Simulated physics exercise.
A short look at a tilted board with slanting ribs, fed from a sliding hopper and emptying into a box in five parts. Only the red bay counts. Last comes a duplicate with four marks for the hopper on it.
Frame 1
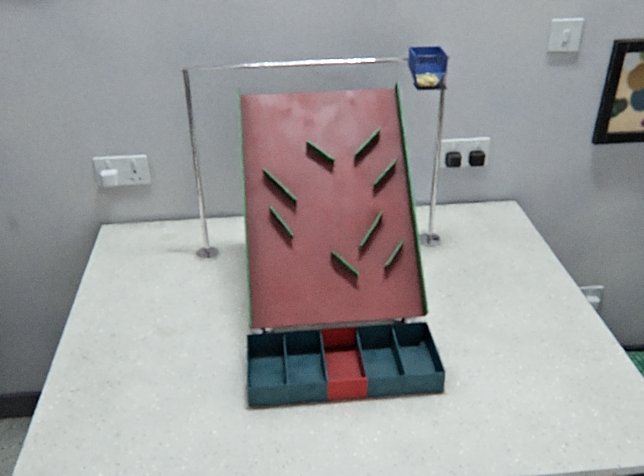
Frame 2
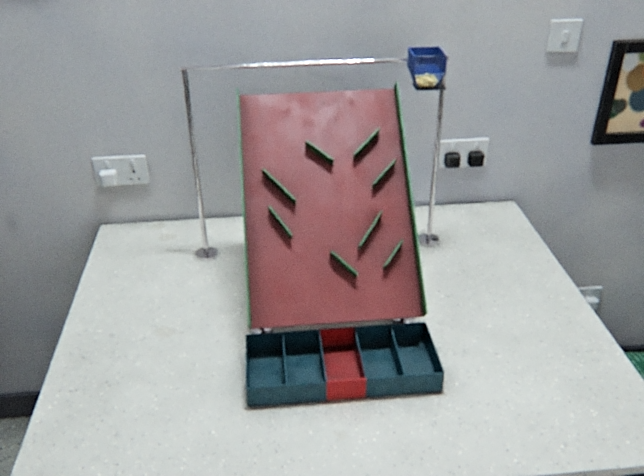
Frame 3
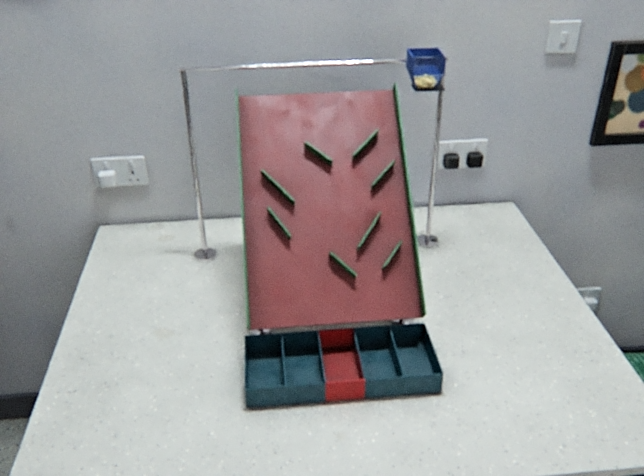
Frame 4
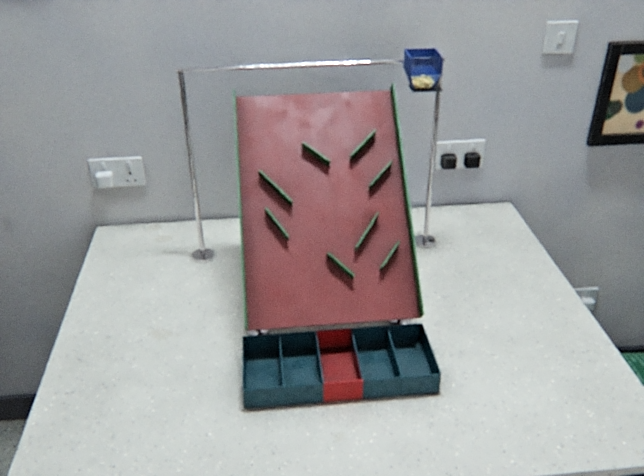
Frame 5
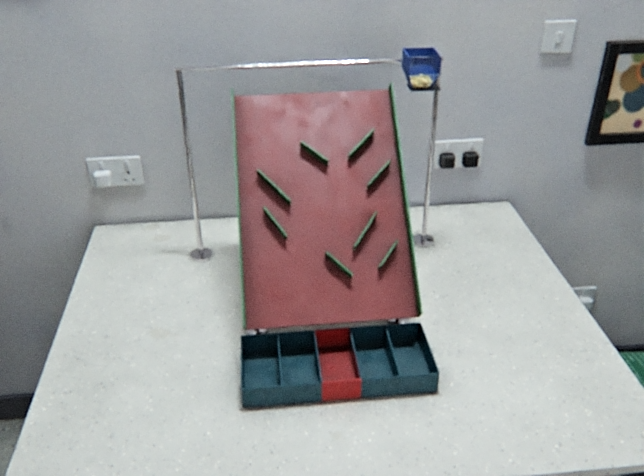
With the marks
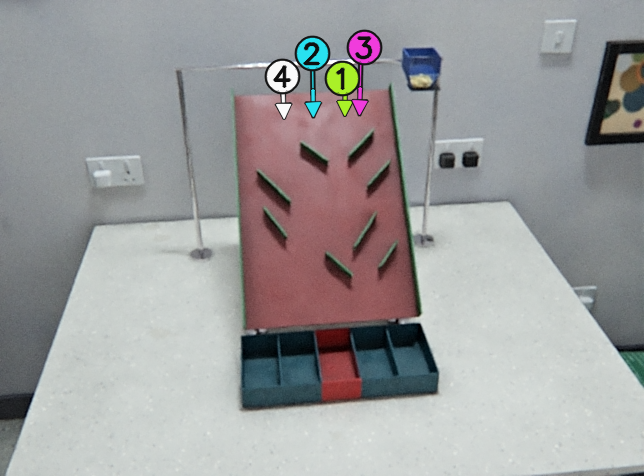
On a pale speckled tabletop against a grey wall with sockets, seen from the front and slightly above, a tilted red board with green edges and slanting green ribs stands in view. Below it sits a box of five bays, the middle one red and the others dark teal, while a small blue hopper holding pale yellowish pieces hangs from a metal rail at upper right. Nothing on the table moves; only the camera drifts very slightly, shifting the whole view a little leftward.
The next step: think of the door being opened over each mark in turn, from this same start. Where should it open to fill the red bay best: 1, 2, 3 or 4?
Mark 4.
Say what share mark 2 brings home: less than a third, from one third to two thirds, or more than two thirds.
Less than a third.
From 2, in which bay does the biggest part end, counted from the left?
The fourth.
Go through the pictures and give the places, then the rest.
The first frame shows hopper at (426, 81), soya beans, door shut.
The second frame shows ribs (306, 140) to (333, 160), (355, 154) to (380, 128), (263, 168) to (296, 200).
The third frame shows ribs (373, 185) to (395, 160), (268, 207) to (290, 236), (359, 247) to (381, 212).
The fourth frame shows ribs (328, 252) to (354, 275), (382, 267) to (399, 241).
The fifth frame shows red bay at (342, 389), number 3 of 5 from the left.
On the marked copy, mark 1 meets the board at (344, 110); mark 2 meets the board at (313, 111); mark 3 meets the board at (359, 109); mark 4 meets the board at (283, 113).
If 1 is chosen, none in the red bay, nearly all in other bays, a small part outside the box.
If 2 is chosen, a stray few in the red bay, nearly all in other bays.
If 3 is chosen, a small part in the red bay, nearly all in other bays.
If 4 is chosen, about half in the red bay, about half in other bays.
